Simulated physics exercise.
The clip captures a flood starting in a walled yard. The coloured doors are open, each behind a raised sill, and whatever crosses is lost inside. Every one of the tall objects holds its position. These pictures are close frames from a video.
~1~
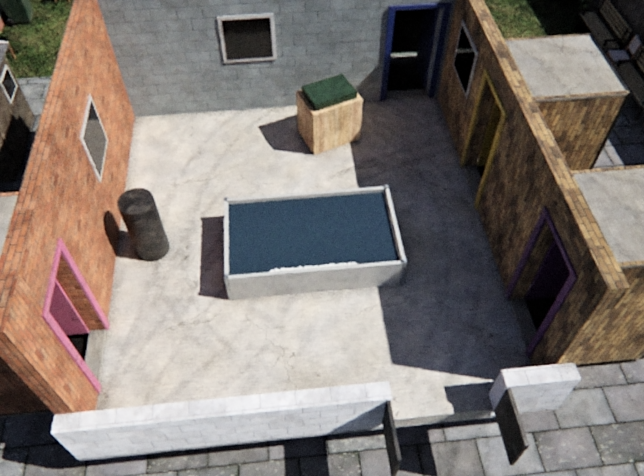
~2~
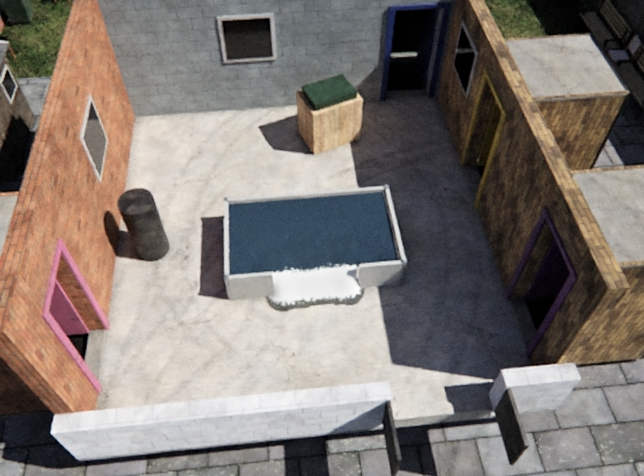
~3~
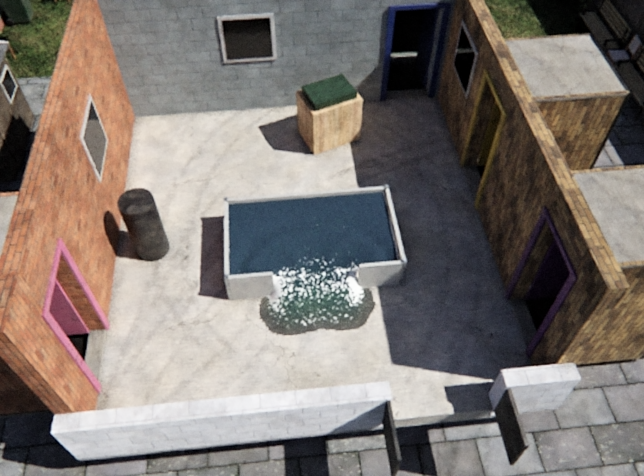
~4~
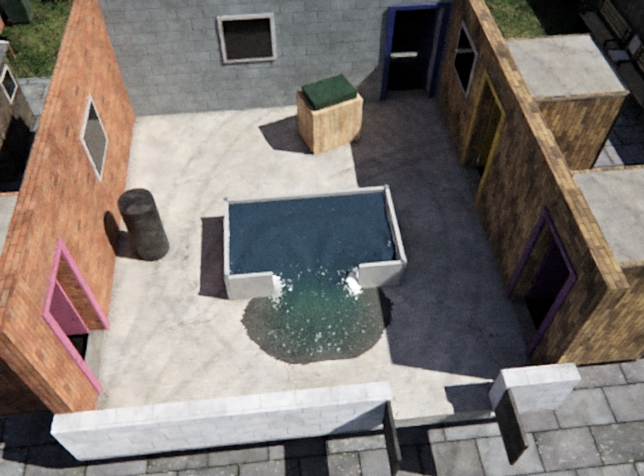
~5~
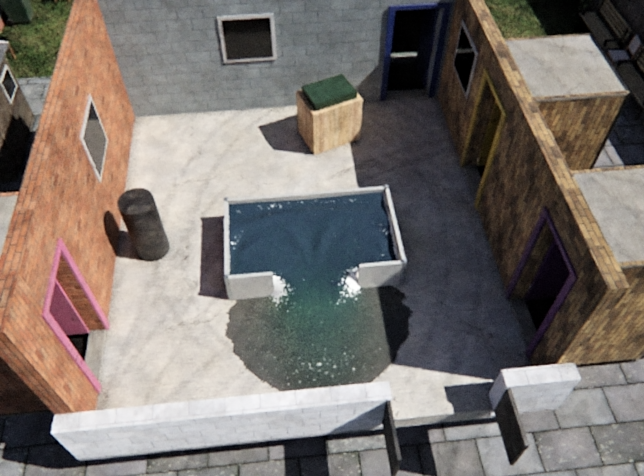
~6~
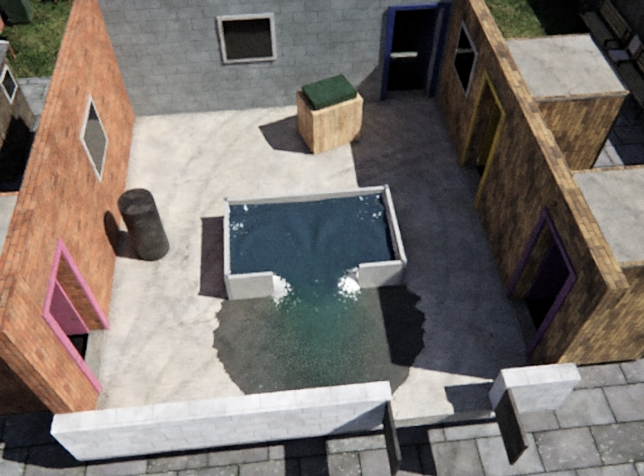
A walled yard with open coloured doors, water pouring through a gap in a tank's front wall and spreading across the pale floor.
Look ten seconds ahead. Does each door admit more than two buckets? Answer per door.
The blue door: It does not; the pink door: It does; the purple door: It does; the yellow door: It does not.
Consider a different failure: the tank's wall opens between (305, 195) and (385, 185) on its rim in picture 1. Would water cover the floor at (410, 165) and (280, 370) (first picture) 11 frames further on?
In the order asked, I get drenched for the first and still bare for the second.
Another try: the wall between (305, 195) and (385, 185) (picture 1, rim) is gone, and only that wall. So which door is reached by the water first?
You want the blue one.
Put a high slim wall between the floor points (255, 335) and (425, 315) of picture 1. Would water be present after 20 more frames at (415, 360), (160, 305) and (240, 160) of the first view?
Results in order: Bone-dry / swamped / bone-dry.
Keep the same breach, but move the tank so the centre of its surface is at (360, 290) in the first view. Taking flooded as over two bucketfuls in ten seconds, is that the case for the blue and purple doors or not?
I'd say the blue door remains below and the purple door remains below.
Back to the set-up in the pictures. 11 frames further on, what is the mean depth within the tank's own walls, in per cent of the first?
Roughly 52 percent.
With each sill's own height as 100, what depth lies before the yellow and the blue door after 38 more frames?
First around 20 percent, second around 0 percent.
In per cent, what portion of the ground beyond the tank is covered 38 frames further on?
That should be about 60 %.
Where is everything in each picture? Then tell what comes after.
Still water in the water tank at (311, 233), in the first frame.
The front is at (272, 300), out from the gap at (316, 284), in the second frame.
The front is at (274, 323), out from the gap at (316, 285), in the third frame.
The front is at (292, 357), out from the gap at (316, 285), in the fourth frame.
The front is at a hidden place, out from the gap at (316, 284), in the fifth frame.
Water pours out at (316, 283) and has run to a hidden place, in the sixth frame.
A moment on, water covers 15 % of the floor; the blue door not reached, the pink door not reached, the purple door not reached, the yellow door not reached.
Next, water covers 20 % of the floor; the blue door not reached, the pink door not reached, the purple door not reached, the yellow door not reached.
Then, water covers 35 % of the floor; the blue door not reached, the pink door over two buckets in, the purple door under two buckets in, the yellow door not reached.
Later, water covers 60 % of the floor; the blue door not reached, the pink door far over two buckets in, the purple door over two buckets in, the yellow door wet at the sill, nothing in.
In the end, water covers 85 % of the floor; the blue door wet at the sill, nothing in, the pink door far over two buckets in, the purple door over two buckets in, the yellow door wet at the sill, nothing in.
